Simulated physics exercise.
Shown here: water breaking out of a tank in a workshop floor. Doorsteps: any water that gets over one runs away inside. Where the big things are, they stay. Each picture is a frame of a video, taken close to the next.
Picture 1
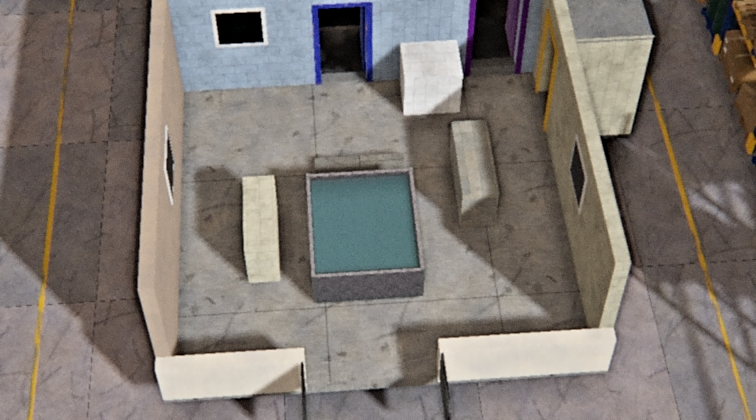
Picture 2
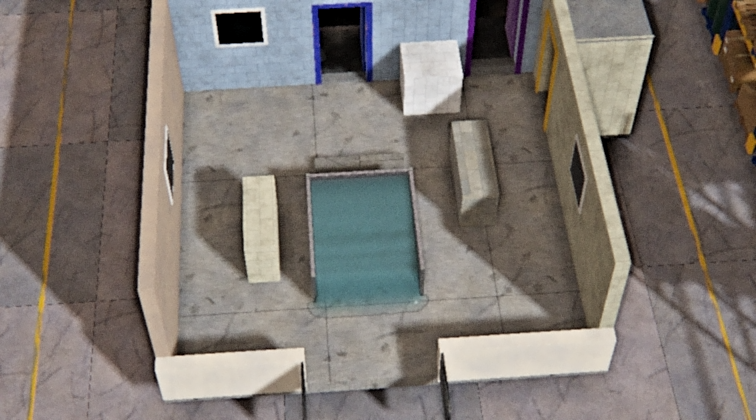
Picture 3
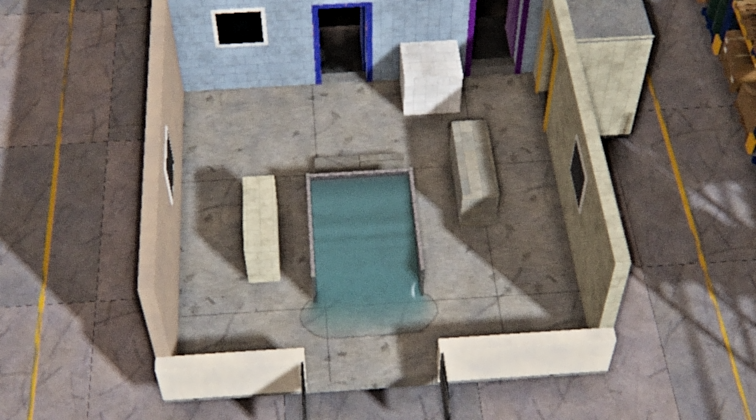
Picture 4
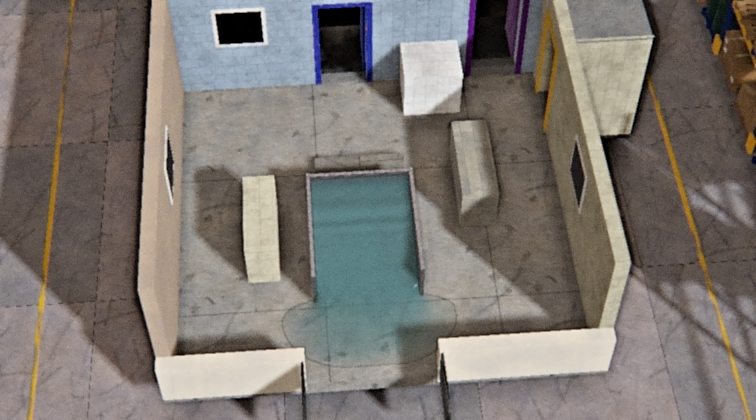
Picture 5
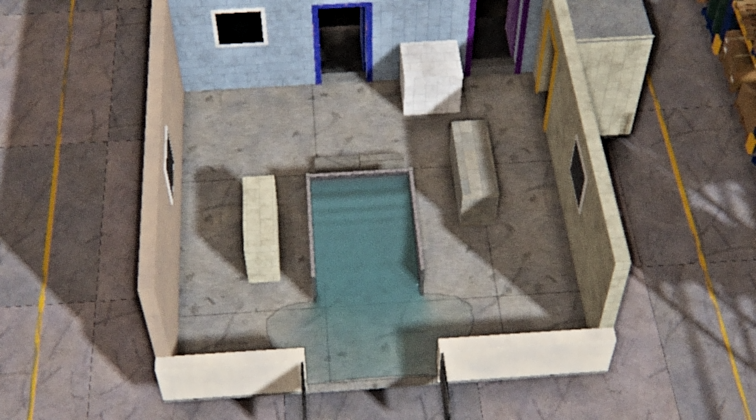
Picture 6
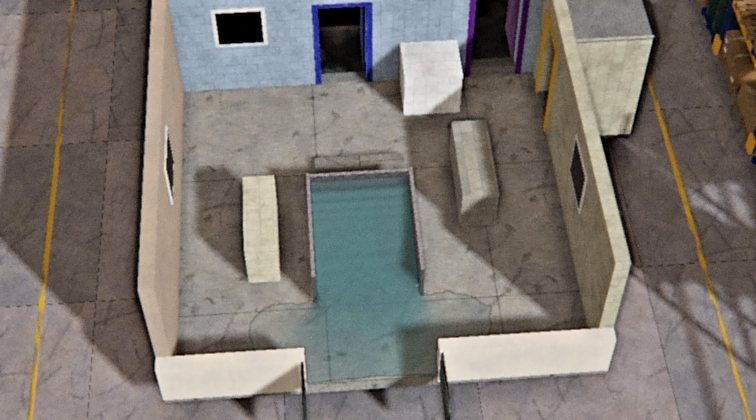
The footage shows a walled workshop area with pale blocks around an open tank of still, blue-green water; the tank's near side gives way, and water pours out, spreading across the grey floor toward the low front walls.
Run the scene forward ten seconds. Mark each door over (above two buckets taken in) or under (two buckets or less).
Blue door: Under. Yellow door: Under. Purple door: Under.
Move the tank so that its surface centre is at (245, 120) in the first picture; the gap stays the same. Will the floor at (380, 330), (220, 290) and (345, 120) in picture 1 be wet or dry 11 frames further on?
Taking them in the order asked: Inundated, then inundated, then spared.
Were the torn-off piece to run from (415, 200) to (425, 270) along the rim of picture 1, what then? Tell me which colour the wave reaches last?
That's the blue door.
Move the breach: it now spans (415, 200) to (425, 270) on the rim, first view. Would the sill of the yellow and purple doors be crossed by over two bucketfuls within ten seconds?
Door by door, yellow exceeds it and purple doesn't reach it.
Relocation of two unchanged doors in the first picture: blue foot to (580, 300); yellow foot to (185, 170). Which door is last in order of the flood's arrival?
Last comes the one in purple.
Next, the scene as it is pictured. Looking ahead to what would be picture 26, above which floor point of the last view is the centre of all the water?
Near pixel (369, 293).
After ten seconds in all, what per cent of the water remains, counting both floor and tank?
That works out to about 28 percent.
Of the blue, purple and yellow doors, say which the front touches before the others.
Answer: The door marked yellow.
A moment on, water covers 15 % of the floor; the blue door not reached, the yellow door not reached, the purple door not reached.
Next, water covers 20 % of the floor; the blue door not reached, the yellow door not reached, the purple door not reached.
Then, water covers 30 % of the floor; the blue door not reached, the yellow door not reached, the purple door not reached.
Later, water covers 55 % of the floor; the blue door not reached, the yellow door wet at the sill, nothing in, the purple door not reached.
In the end, water covers 70 % of the floor; the blue door wet at the sill, nothing in, the yellow door wet at the sill, nothing in, the purple door wet at the sill, nothing in.
